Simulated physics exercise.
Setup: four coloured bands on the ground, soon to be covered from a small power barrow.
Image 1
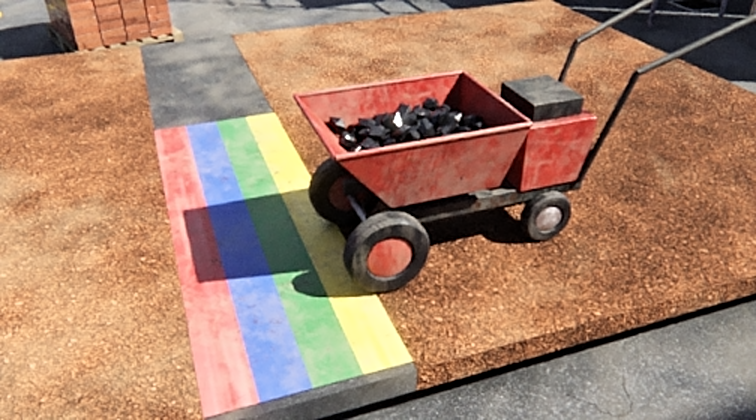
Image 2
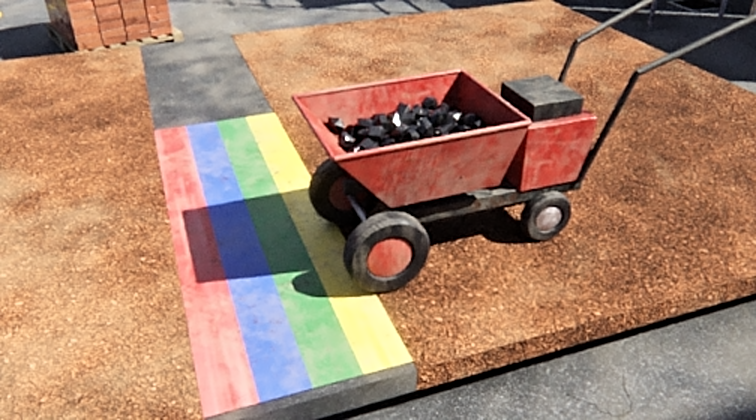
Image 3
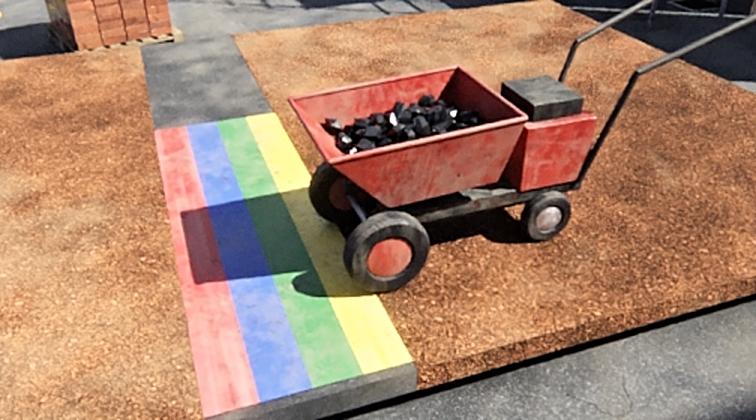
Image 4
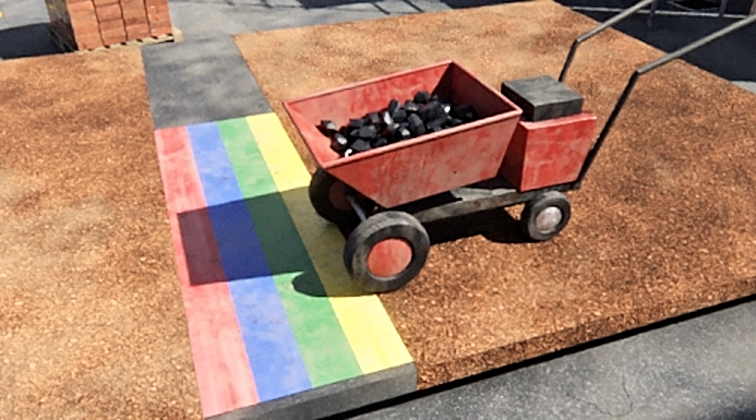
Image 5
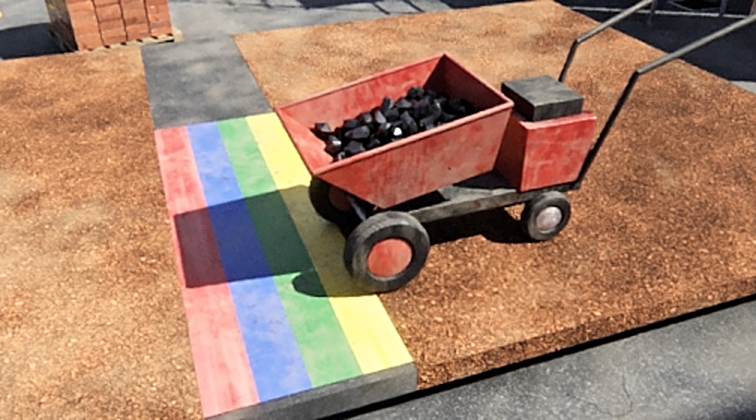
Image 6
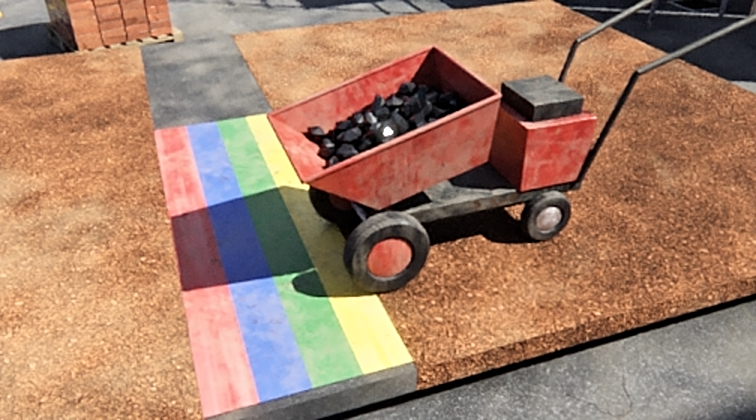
A red skip filled with black lumps of coal sits level on a small four-wheeled barrow beside red, blue, green and yellow ground bands. The skip then tilts gradually toward the left, its rear rising and its front lip lowering, while the wheels stay still and the coal remains inside.
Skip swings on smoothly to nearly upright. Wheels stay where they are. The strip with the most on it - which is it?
That is the red strip.
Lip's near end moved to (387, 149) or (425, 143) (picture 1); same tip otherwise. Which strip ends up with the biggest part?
Case 1 - the blue strip; case 2 - the green strip.
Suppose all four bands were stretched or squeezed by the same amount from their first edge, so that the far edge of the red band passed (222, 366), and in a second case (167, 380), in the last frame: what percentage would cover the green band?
I'd estimate some 0 per cent, and then some 0 per cent.
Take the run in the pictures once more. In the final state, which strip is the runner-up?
Rank two: Blue.
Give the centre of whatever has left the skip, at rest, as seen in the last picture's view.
Close to (196, 282) in the last picture.
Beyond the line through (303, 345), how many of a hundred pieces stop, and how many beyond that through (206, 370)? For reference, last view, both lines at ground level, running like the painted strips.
Result, first then second: 80 %, 40 %.
Just after the last frame, skip tipped steeply; every one in the skip.
A moment on, skip tipped steeply; the larger part in the skip; about a tenth over the blue strip; about a tenth over the red strip.
Further on, skip tipped right over; roughly a quarter in the skip; about a tenth over the blue strip; roughly a third over the red strip; roughly a quarter off the paint.
When it is over, skip tipped right over; roughly a quarter in the skip; not one over the yellow strip; not one over the green strip; about a tenth over the blue strip; roughly a third over the red strip; roughly a quarter off the paint.
